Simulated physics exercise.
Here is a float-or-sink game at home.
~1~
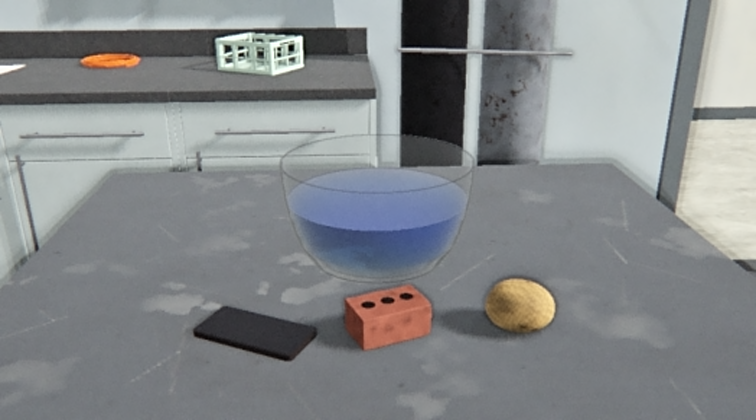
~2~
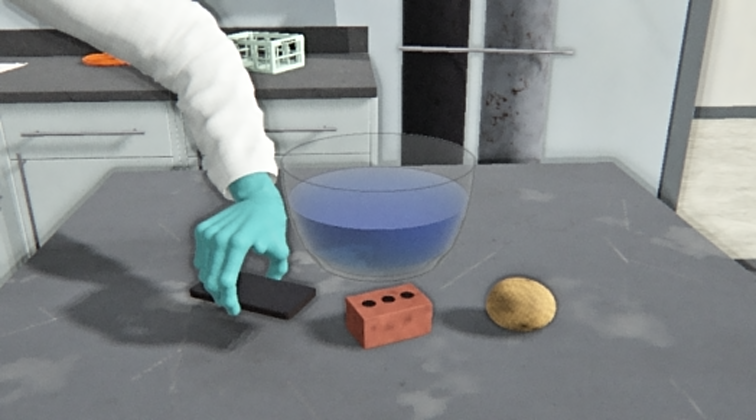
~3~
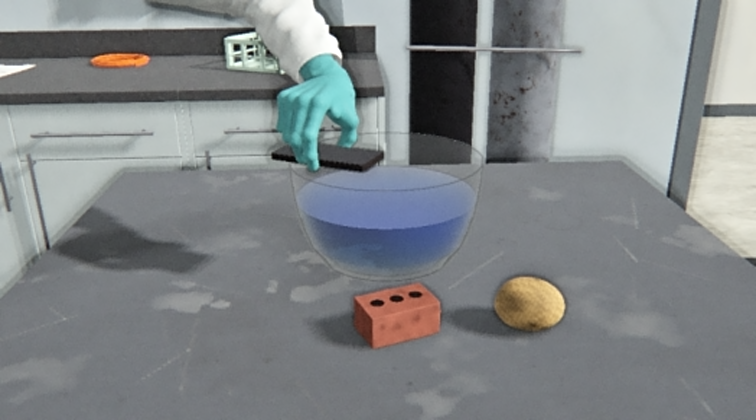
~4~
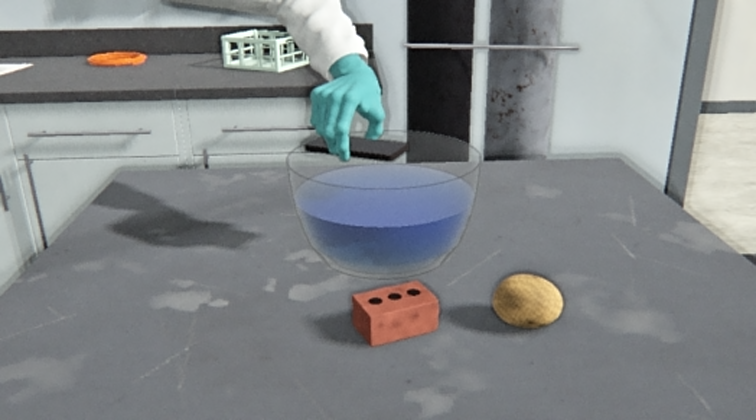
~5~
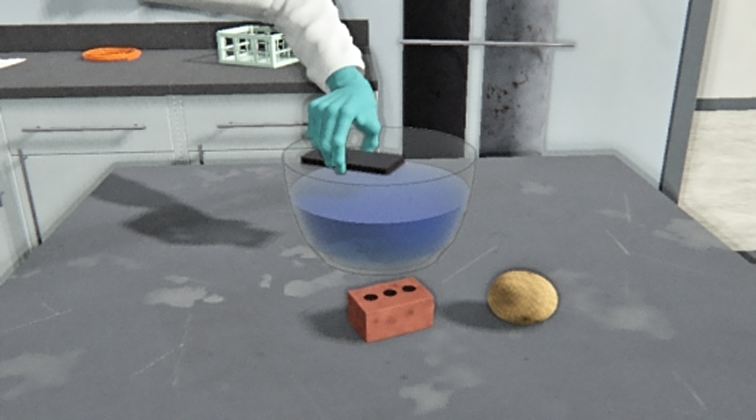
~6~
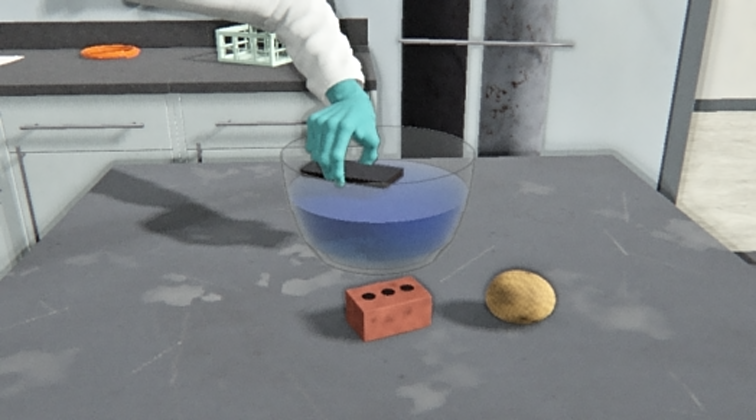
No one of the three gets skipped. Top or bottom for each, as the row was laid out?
Taking them from the left, one does not stay up, the next does not stay up, the last does not stay up.
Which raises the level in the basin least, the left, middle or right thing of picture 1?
The leftmost item.
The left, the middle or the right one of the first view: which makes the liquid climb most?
The centre piece.
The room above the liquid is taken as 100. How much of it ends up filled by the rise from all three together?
Estimate: Around 16 %.
Next, the phone sinks.
After that, the piece of brick sinks.
Finally, the potato sinks; afloat, none of them.
